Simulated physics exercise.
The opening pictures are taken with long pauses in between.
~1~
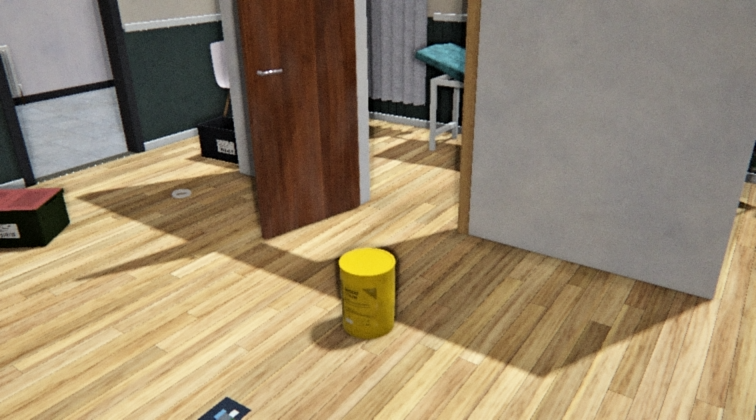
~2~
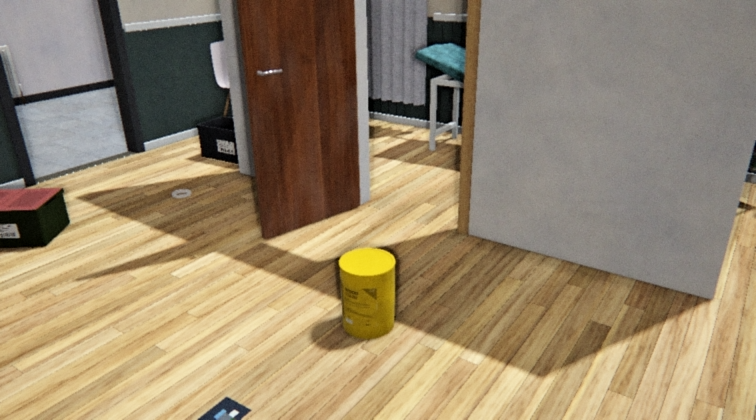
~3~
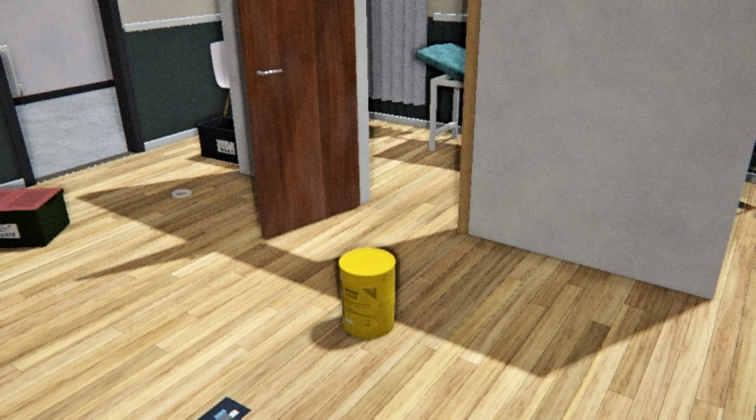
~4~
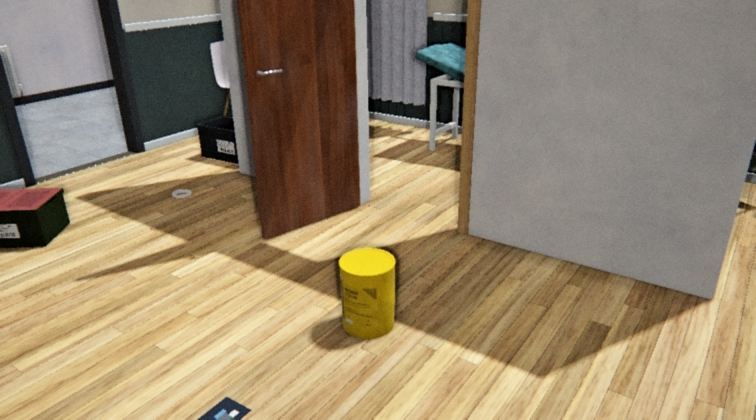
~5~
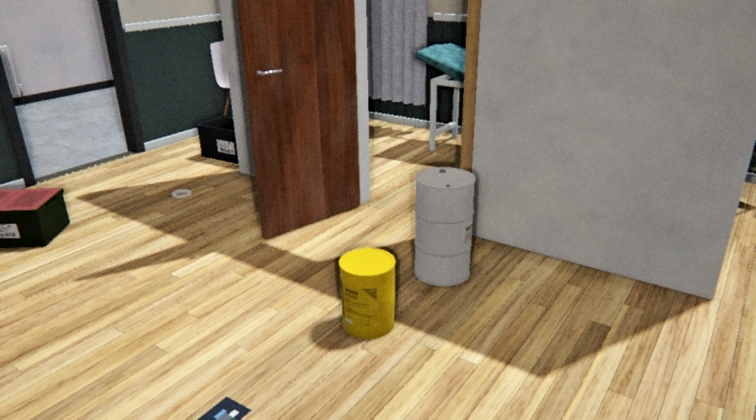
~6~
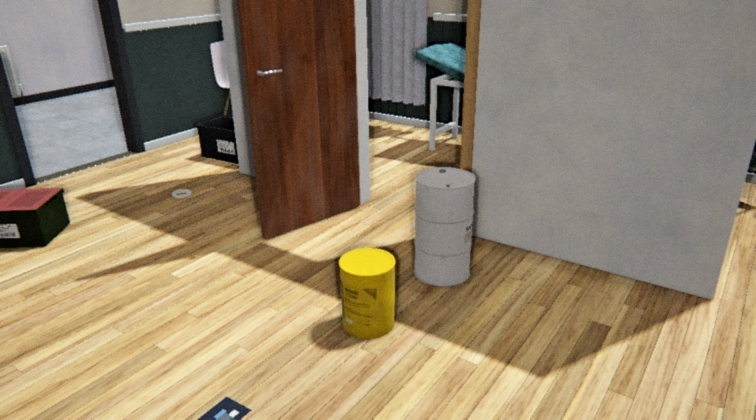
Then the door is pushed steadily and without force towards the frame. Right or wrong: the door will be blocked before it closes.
Wrong.
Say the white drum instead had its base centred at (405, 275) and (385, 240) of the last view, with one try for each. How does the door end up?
On the first try the door finishes its swing, and on the second it is obstructed.
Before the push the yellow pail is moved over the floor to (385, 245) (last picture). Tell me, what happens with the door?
Result: Door is obstructed.
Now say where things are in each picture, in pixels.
In the first picture, door wide open and still; yellow pail (368, 293).
In the second picture, door wide open and still; yellow pail (368, 293).
In the third picture, door wide open and still; yellow pail (368, 293).
In the fourth picture, door wide open and still; yellow pail (368, 293).
In the fifth picture, door wide open and still; yellow pail (368, 293).
In the sixth picture, door wide open and still; white drum (443, 226); yellow pail (368, 293).
Then, 0.60 s past the last view, door at 89°.
Then, 1.10 s past the last view, door at 57°.
Then, 1.40 s past the last view, door at 34°.
Then, 1.70 s past the last view, door at 10°.
Finally, door at 0°; both still in place. Final places as the last picture's camera would see them, white drum near (443, 226).
